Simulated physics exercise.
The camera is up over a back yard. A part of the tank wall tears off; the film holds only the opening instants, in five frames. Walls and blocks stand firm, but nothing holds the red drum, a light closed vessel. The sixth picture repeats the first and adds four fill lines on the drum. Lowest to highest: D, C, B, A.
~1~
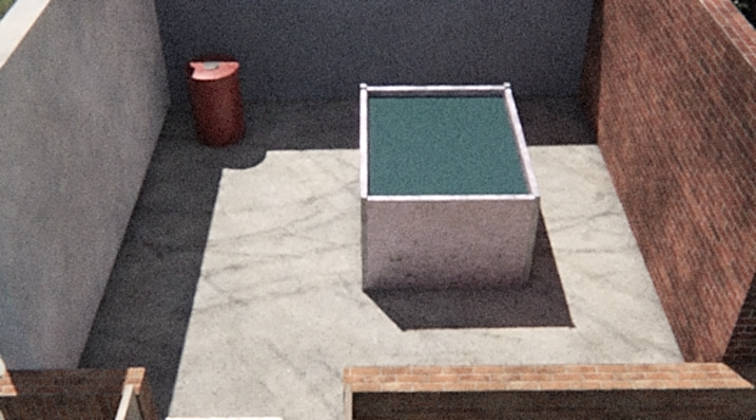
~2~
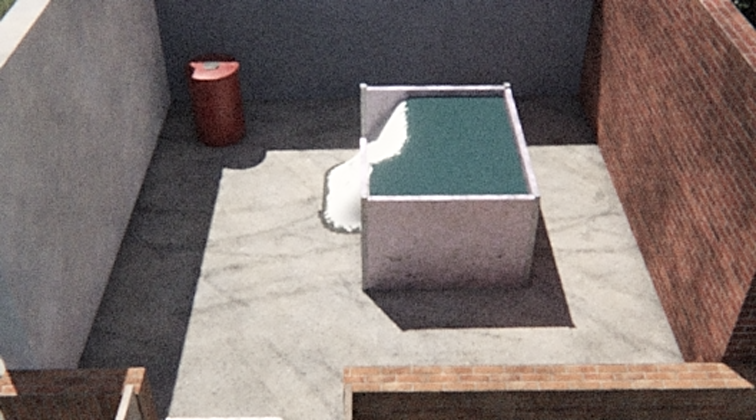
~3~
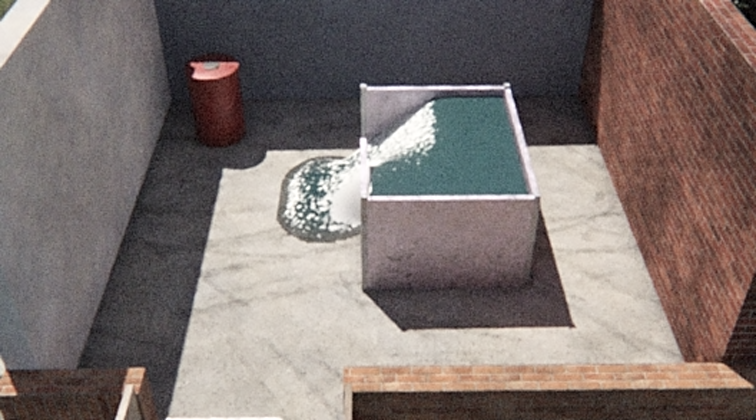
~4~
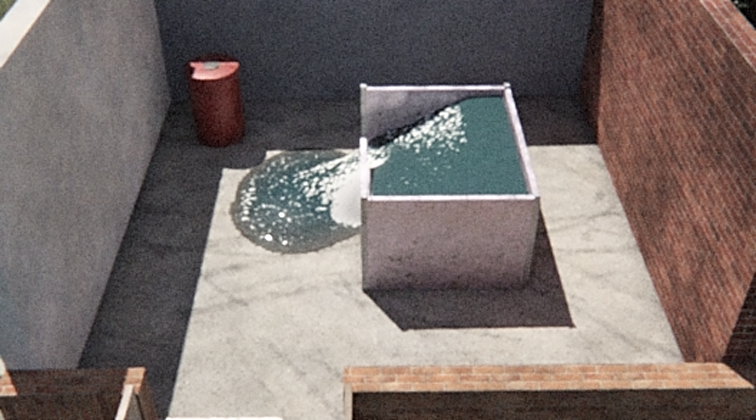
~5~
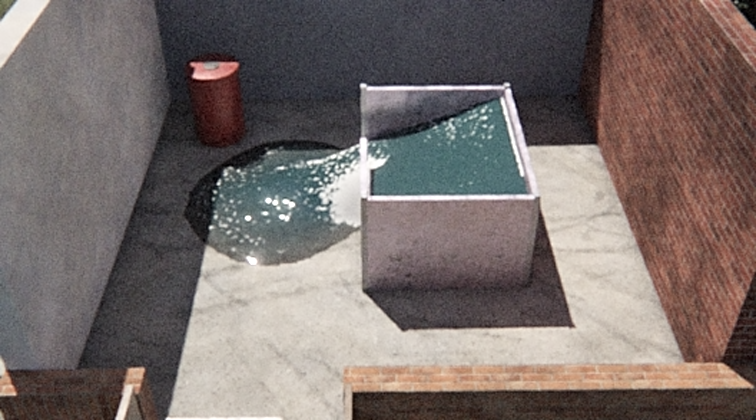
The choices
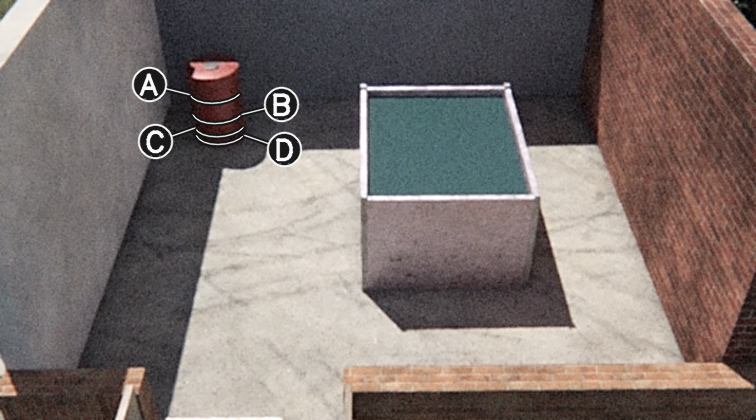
Water pouring through the left side of a raised tank, foaming white, then spreading leftward across a walled yard's pale ground.
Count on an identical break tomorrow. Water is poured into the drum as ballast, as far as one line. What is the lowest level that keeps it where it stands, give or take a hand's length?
Take A.
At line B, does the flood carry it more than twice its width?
No, less.
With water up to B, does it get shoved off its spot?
Yes.
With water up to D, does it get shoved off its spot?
Yes, that goes wrong.
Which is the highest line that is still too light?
It is B.
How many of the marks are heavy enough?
One of the four.
On the marked copy, A at (212, 103); B at (214, 123); C at (216, 136); D at (217, 144); from the bottom up D, C, B, A.
With A, it does not move.
With B, it is pushed about half its own width away.
With C, it is pushed about 4 times its own width away.
With D, it is pushed about 8 times its own width away.
